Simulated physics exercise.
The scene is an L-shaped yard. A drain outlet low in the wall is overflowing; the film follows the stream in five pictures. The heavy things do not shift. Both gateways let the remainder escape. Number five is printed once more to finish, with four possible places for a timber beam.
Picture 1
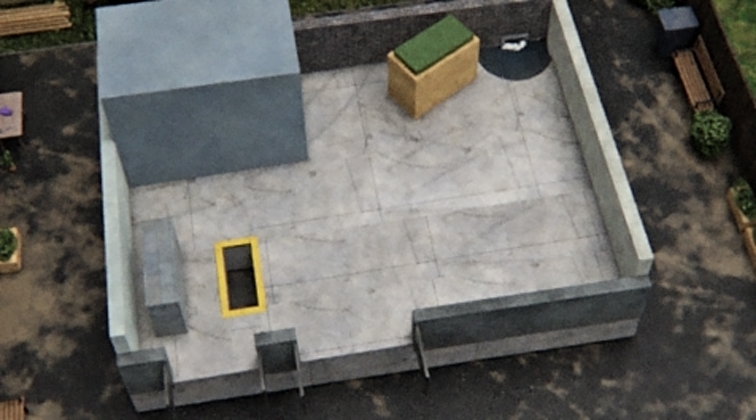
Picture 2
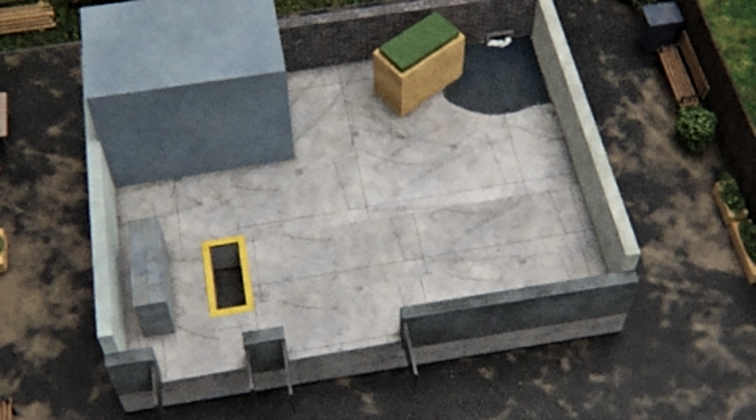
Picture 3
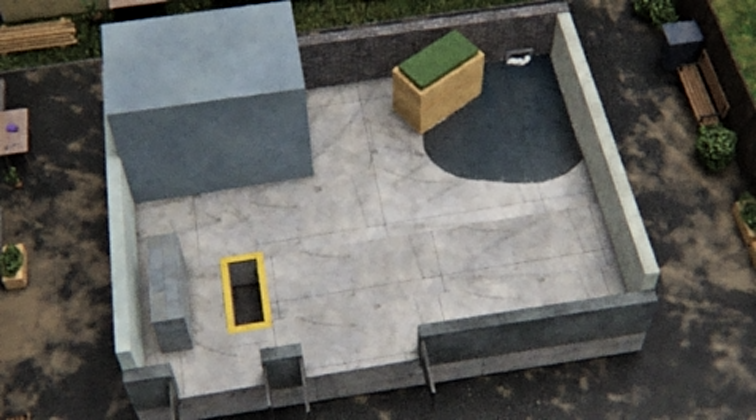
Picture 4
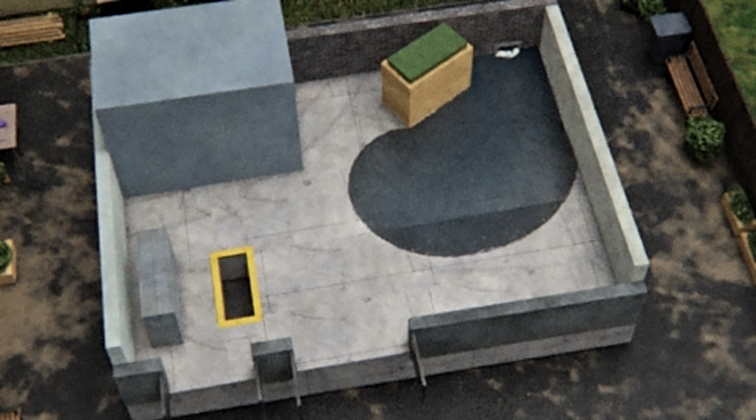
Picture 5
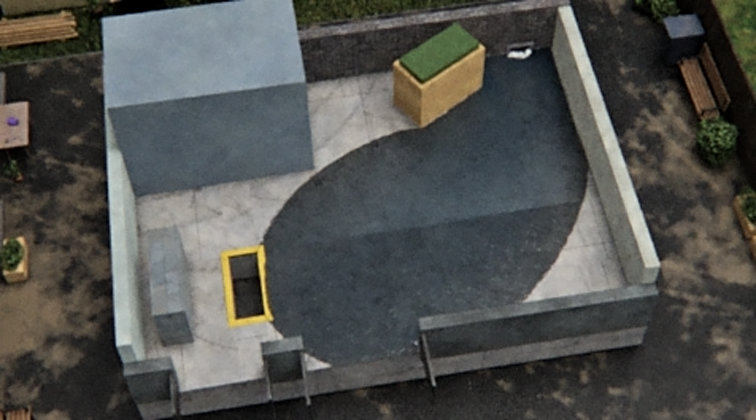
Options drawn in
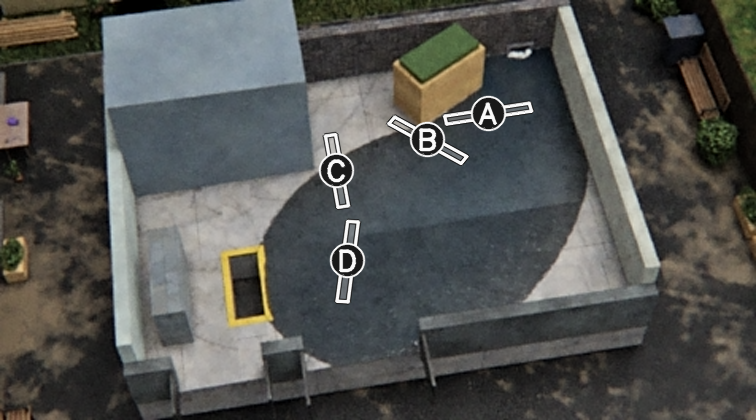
Dark water spreads from the far right corner across the pale walled yard toward the lower left.
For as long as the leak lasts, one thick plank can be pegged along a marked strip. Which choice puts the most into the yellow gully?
The answer is position C.
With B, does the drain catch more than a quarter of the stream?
No.
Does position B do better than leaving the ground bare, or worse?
Position B is worse.
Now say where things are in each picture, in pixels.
Outfall at (514, 40); yellow gully at (240, 277); open gate at (215, 363); open gate at (355, 341); water covers 3 % of the ground and shows as far out as (544, 67); yellow gully still dry.
Water covers 8 % of the ground and shows as far out as (494, 111); yellow gully still dry.
Water covers 16 % of the ground and shows as far out as (444, 165); yellow gully still dry.
Water covers 32 % of the ground and shows as far out as (415, 248); yellow gully still dry.
Water covers 60 % of the ground and shows as far out as (284, 324); yellow gully still dry.
On the marked copy, A from (445, 120) to (530, 107); B from (391, 120) to (464, 160); C from (343, 206) to (330, 135); D from (342, 301) to (353, 221).
If A is chosen, about 12 % of the stream runs into the yellow gully, about 88 % out by the gates.
If B is chosen, about 13 % of the stream runs into the yellow gully, about 86 % out by the gates.
If C is chosen, about 22 % of the stream runs into the yellow gully, about 77 % out by the gates.
If D is chosen, about 13 % of the stream runs into the yellow gully, about 87 % out by the gates.
